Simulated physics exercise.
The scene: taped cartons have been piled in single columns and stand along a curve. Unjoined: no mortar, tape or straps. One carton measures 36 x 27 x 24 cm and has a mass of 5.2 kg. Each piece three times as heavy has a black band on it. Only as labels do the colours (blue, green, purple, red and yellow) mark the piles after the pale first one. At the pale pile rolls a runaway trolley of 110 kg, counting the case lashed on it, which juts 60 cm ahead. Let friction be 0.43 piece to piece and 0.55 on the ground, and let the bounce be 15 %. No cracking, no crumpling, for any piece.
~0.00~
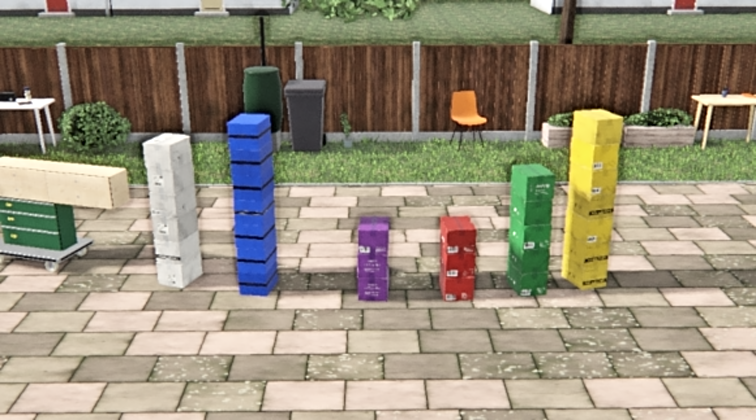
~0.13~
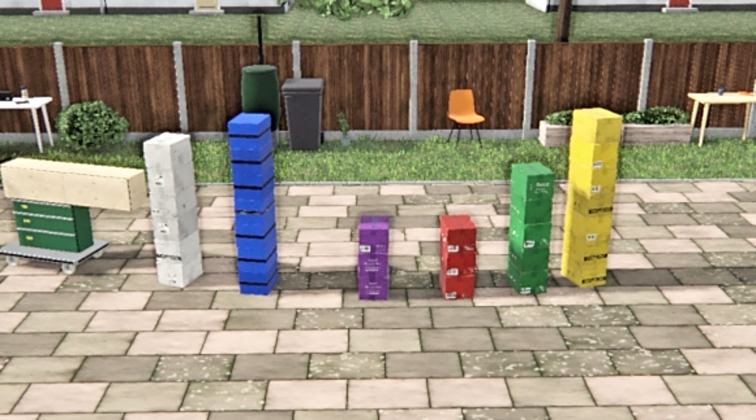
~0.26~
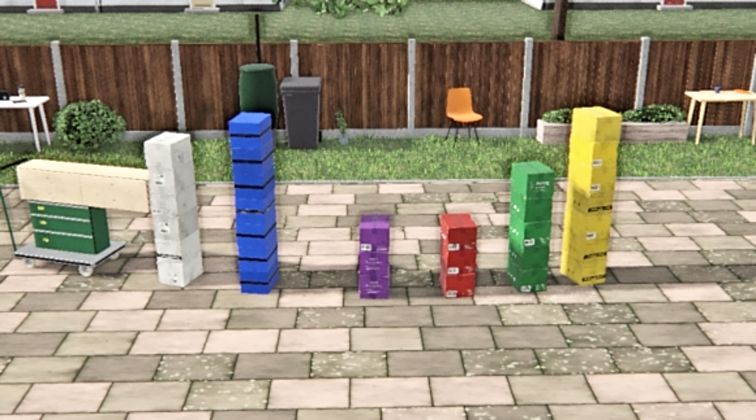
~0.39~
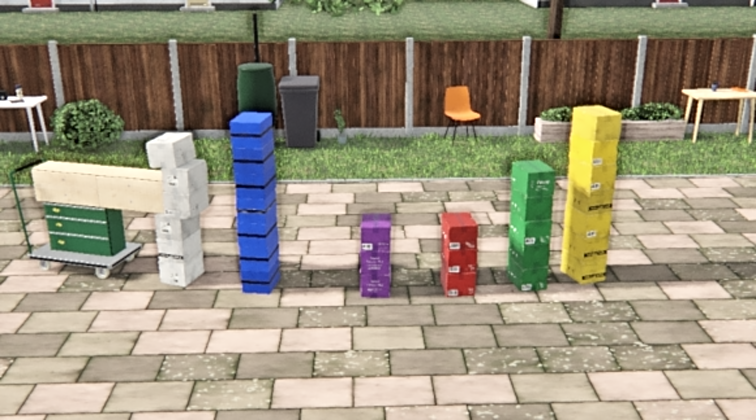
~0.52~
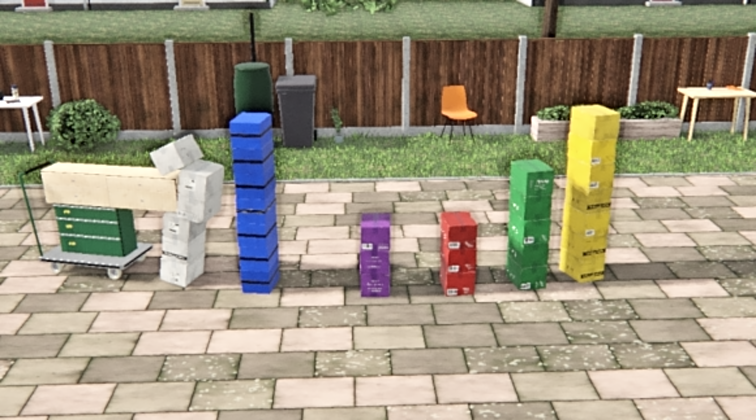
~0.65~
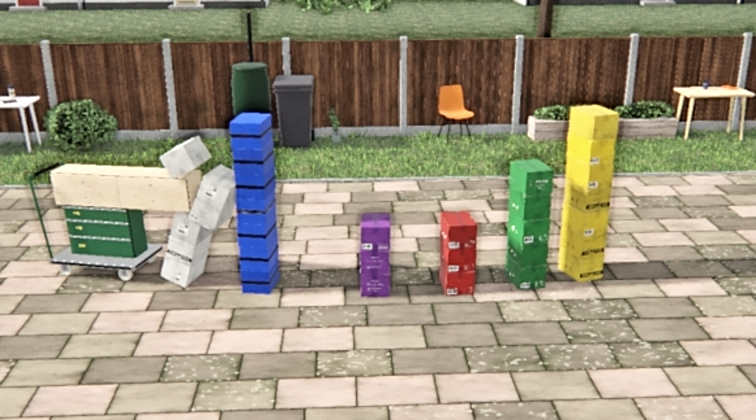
A green trolley carrying a long pale case rolls in from the left across a paved yard, seen from slightly above, with grass and a brown fence behind. Columns of stacked cartons stand in white, blue, purple, red, green and yellow, left to right. The case pushes into the white column, whose upper cartons shift and tilt rightward towards the blue one while the camera drifts slightly.
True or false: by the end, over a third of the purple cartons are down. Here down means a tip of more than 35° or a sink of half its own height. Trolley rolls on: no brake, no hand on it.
True.
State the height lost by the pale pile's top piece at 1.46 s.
Roughly 10 cm lower.
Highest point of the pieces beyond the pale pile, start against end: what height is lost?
Roughly 0 centimetres lower at the end.
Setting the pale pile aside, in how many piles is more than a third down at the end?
By my count, 2.
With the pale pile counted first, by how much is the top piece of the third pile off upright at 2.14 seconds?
Tilt: Near 30 degrees.
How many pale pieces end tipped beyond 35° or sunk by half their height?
The answer is 6 pale pieces.
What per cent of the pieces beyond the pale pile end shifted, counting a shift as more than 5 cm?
50 in a hundred end up shifted.
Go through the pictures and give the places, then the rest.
In the first frame (each place is the centre of the face we see best; the camera moves round a little), load (104, 186) 45 cm short; top purple carton (373, 242); top yellow carton (609, 132); the others all in place.
The second frame shows load (122, 188) 25 cm short; top purple carton (373, 241).
The third frame shows load (141, 189) 52 mm short; top purple carton (374, 240).
The fourth frame shows load (159, 191) 13 cm in, top of the pale pile leaning 5°; top purple carton (376, 240); the others all in place.
The fifth frame shows load (170, 189) 27 cm in, top of the pale pile leaning 25°; top purple carton (375, 239); the others all in place.
The sixth frame shows load (181, 189) 40 cm in, top of the pale pile leaning 28°; top purple carton (375, 239); top blue carton (246, 136); the others all in place.
By 1.46 s, 6 of the pale pile down; none of the 3 purple cartons down (0 of 25 in all colours); top purple carton unmoved; top blue carton tilted 22°.
By 2.14 s, 6 of the pale pile down; none of the 3 purple cartons down (7 of 25 in all colours); top purple carton tilted 32°; top blue carton tilted 68°, 1.19 m lower.
When it is over (4.1 s), 6 of the pale pile down; 2 of the 3 purple cartons down (9 of 25 in all colours); top purple carton on its side; top blue carton upside down. That is 67 per cent. In pixels of the last frame, middles, top purple carton near (444, 285), top blue carton near (564, 299).
